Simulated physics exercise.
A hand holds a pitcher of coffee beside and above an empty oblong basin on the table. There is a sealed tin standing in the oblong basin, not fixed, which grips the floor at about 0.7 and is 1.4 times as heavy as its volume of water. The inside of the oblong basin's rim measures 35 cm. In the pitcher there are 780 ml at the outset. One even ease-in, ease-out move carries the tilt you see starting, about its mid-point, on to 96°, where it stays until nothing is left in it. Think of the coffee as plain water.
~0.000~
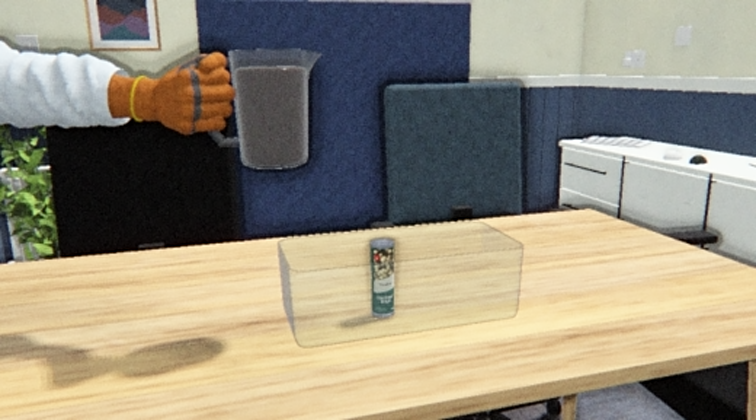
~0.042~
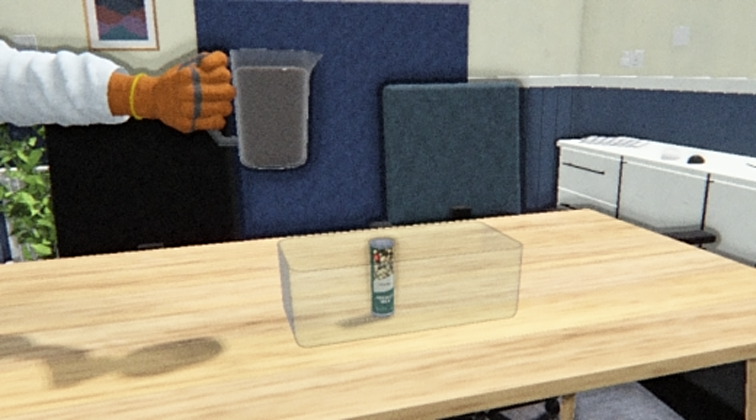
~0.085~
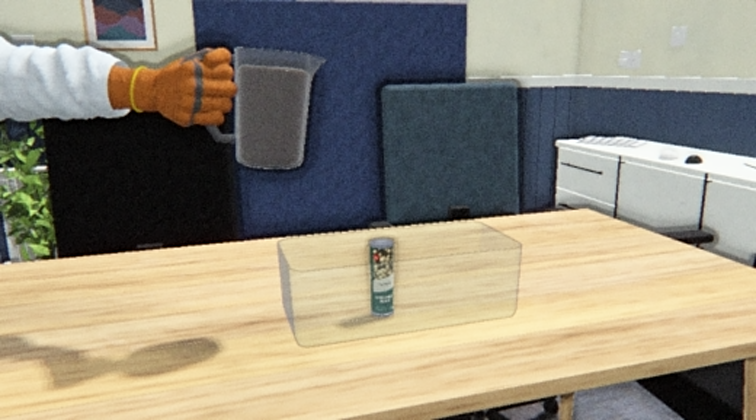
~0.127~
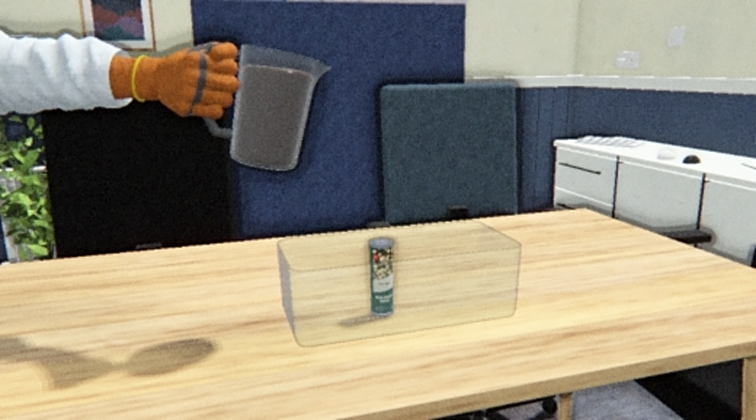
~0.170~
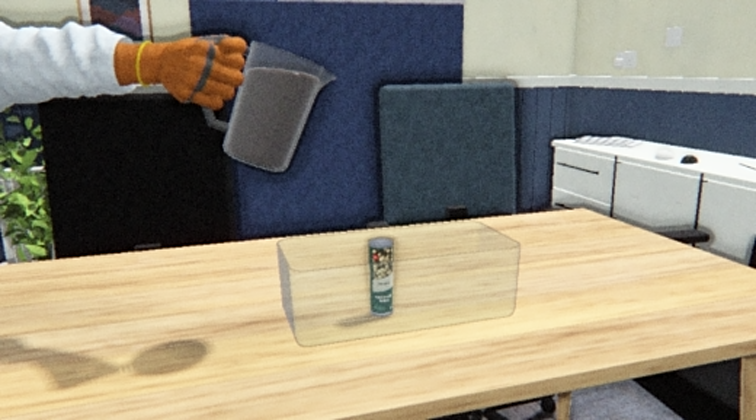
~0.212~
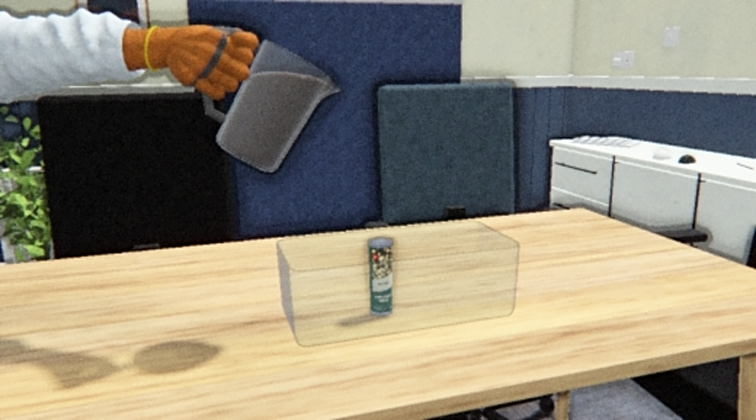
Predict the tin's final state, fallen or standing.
It is left standing.
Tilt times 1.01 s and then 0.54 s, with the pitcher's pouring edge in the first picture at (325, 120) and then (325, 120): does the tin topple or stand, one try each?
First it tips over; then it tips over.
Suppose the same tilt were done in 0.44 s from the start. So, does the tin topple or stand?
With that tilt, the tin stays on its base.
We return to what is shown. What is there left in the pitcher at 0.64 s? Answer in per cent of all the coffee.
I reckon near 34 per cent still sits there.
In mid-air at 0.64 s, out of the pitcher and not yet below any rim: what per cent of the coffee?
Close to 28 per cent.
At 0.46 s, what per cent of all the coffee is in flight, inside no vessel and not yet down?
About 28 per cent.
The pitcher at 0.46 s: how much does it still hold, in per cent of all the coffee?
Close to 68 percent of the liquid remains at that time.
Then, 0.46 s in, the tilt is 91° and 68 per cent is still to pour; the tin stands where it began.
Then, 0.64 s in, the tilt is 96° and 33 per cent is still to pour; the tin stands where it began.
Then, 0.83 s in, the tilt is 96° and 12 per cent is still to pour; the tin stands where it began.
Then, 1.04 s in, the tilt is 96° and 4 per cent is still to pour; the tin stands where it began.
Finally, the tin stands where it began.
